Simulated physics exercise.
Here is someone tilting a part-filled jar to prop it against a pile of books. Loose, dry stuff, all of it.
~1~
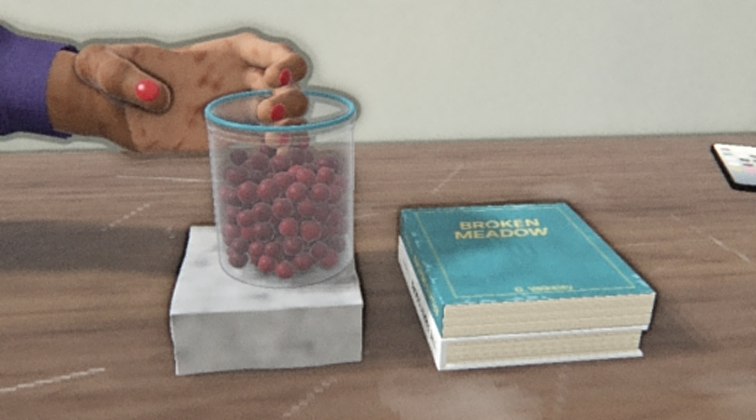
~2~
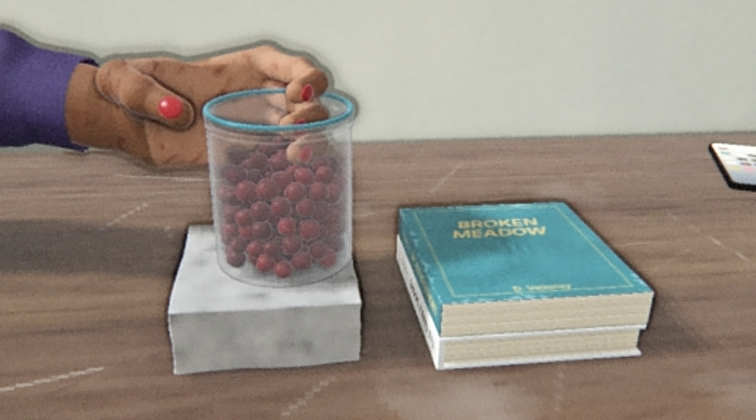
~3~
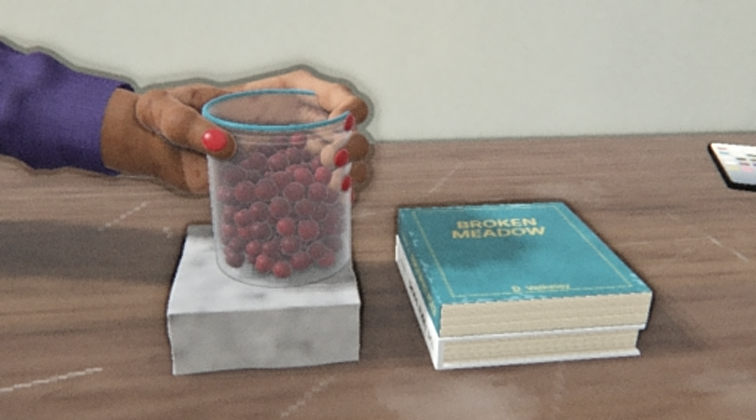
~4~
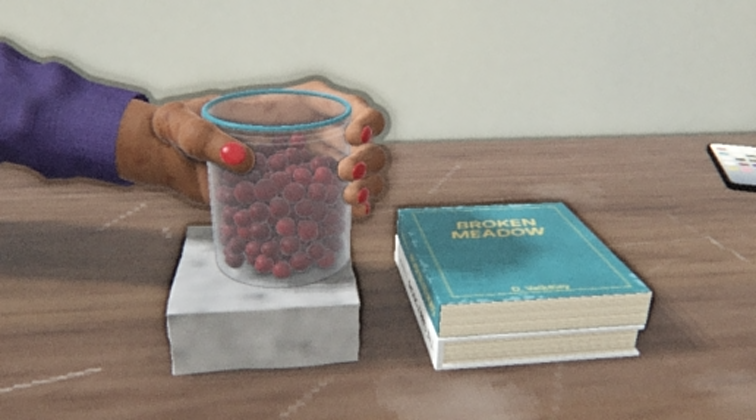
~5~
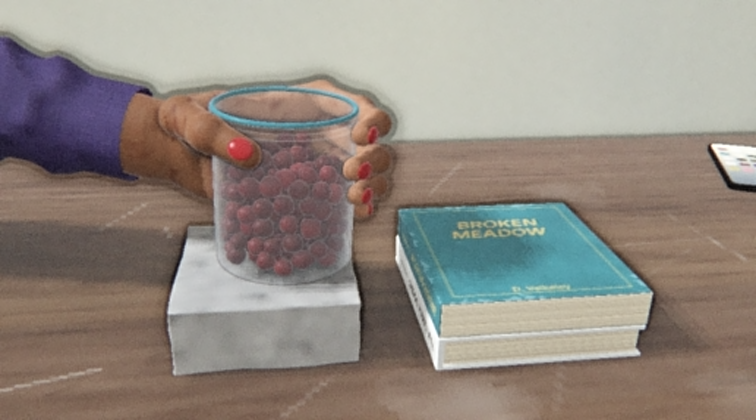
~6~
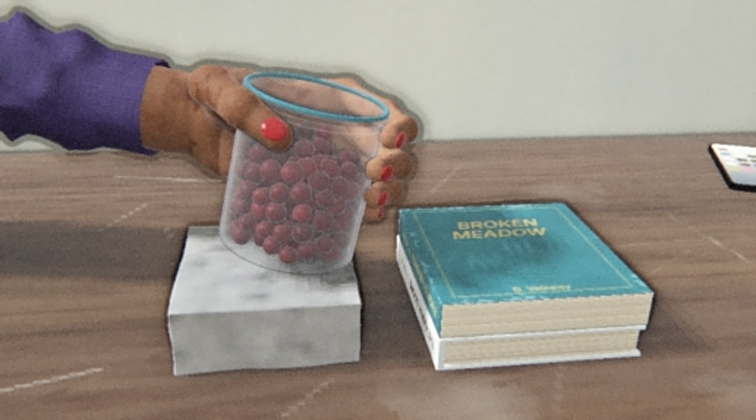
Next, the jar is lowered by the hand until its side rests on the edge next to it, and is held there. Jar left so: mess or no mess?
It's going to lose some at that tilt.
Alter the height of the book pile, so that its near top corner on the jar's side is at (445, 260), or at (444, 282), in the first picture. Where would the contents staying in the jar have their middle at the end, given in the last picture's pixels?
(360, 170) and (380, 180), approximately.
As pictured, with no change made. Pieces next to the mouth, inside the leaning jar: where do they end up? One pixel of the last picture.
They end up at roughly pixel (500, 225) in the last picture.
Then, 0.42 s after the last picture, the jar leans 42°; everything is still inside.
Then, 0.86 s after the last picture, the jar leans 74°; everything is still inside.
Then, 1.38 s after the last picture, the jar rests on the book pile at 89°; a small part of the dried cherries out of it.
At rest, the jar rests on the book pile at 89°; about a quarter of the dried cherries out of it.
